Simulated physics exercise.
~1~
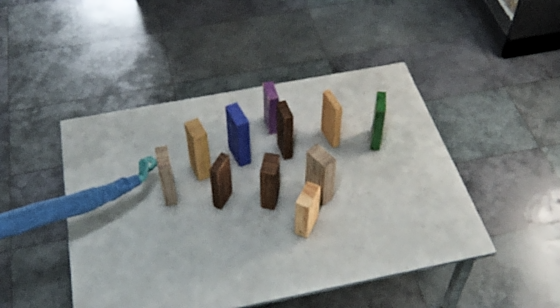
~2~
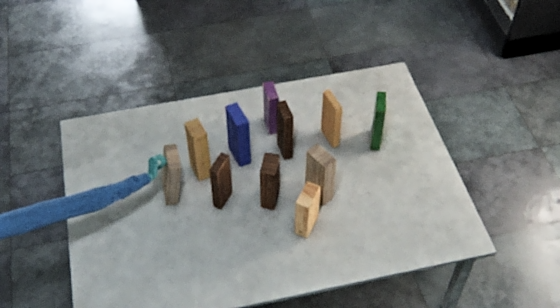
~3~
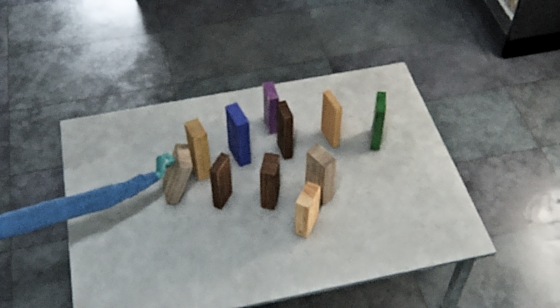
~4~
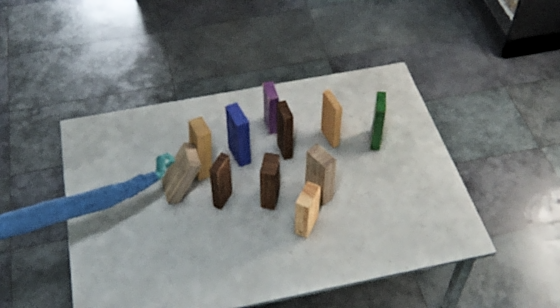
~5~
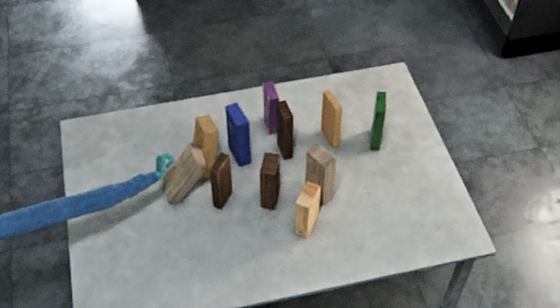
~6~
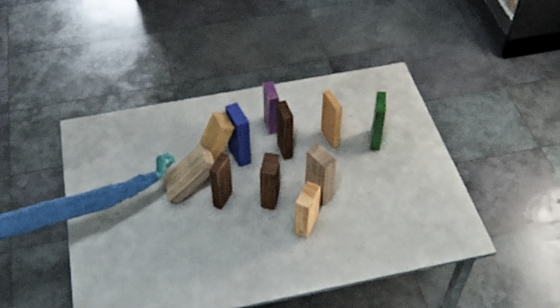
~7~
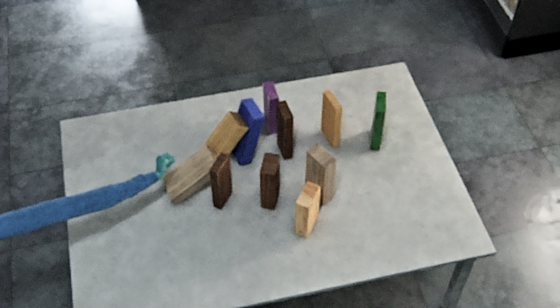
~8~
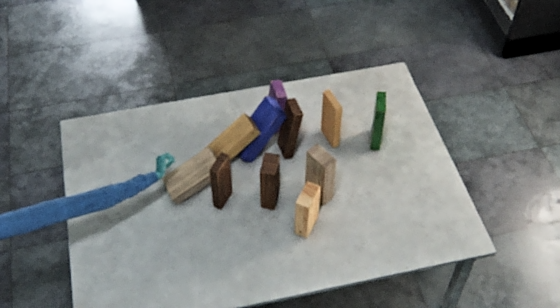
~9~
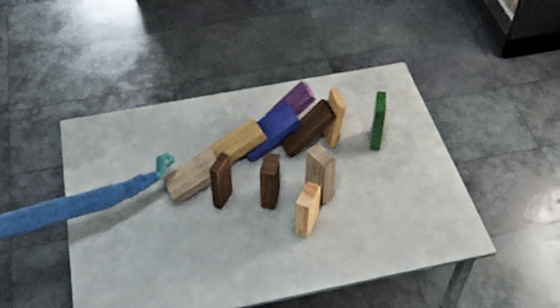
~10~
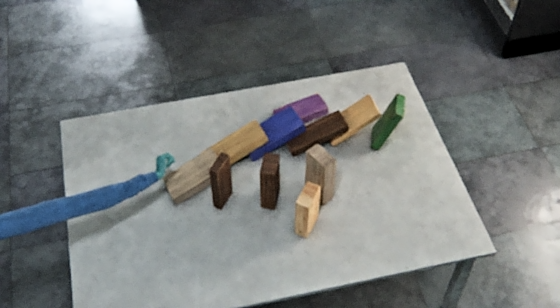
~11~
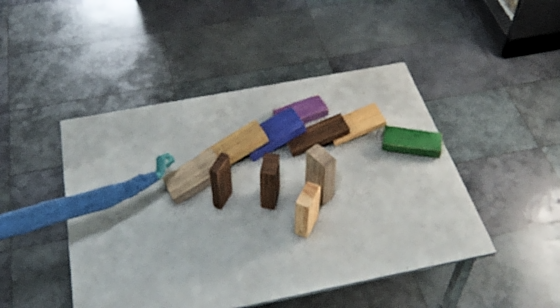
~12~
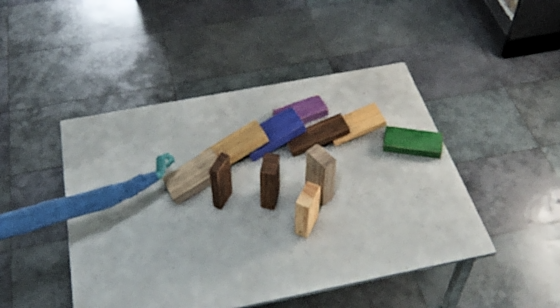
A blue arm with a teal tip reaches in from the left over a pale grey table, seen from above on a dark tiled floor, where eleven upright wooden blocks stand scattered. A blue block and a purple one stand near the middle, a green one at the right, the rest in tan and brown. The arm tips the leftmost greyish block rightward into a tan one, which topples into the blue block. The purple, a dark brown and another tan block fall in turn, and finally the green drops flat. Four blocks in front remain standing.
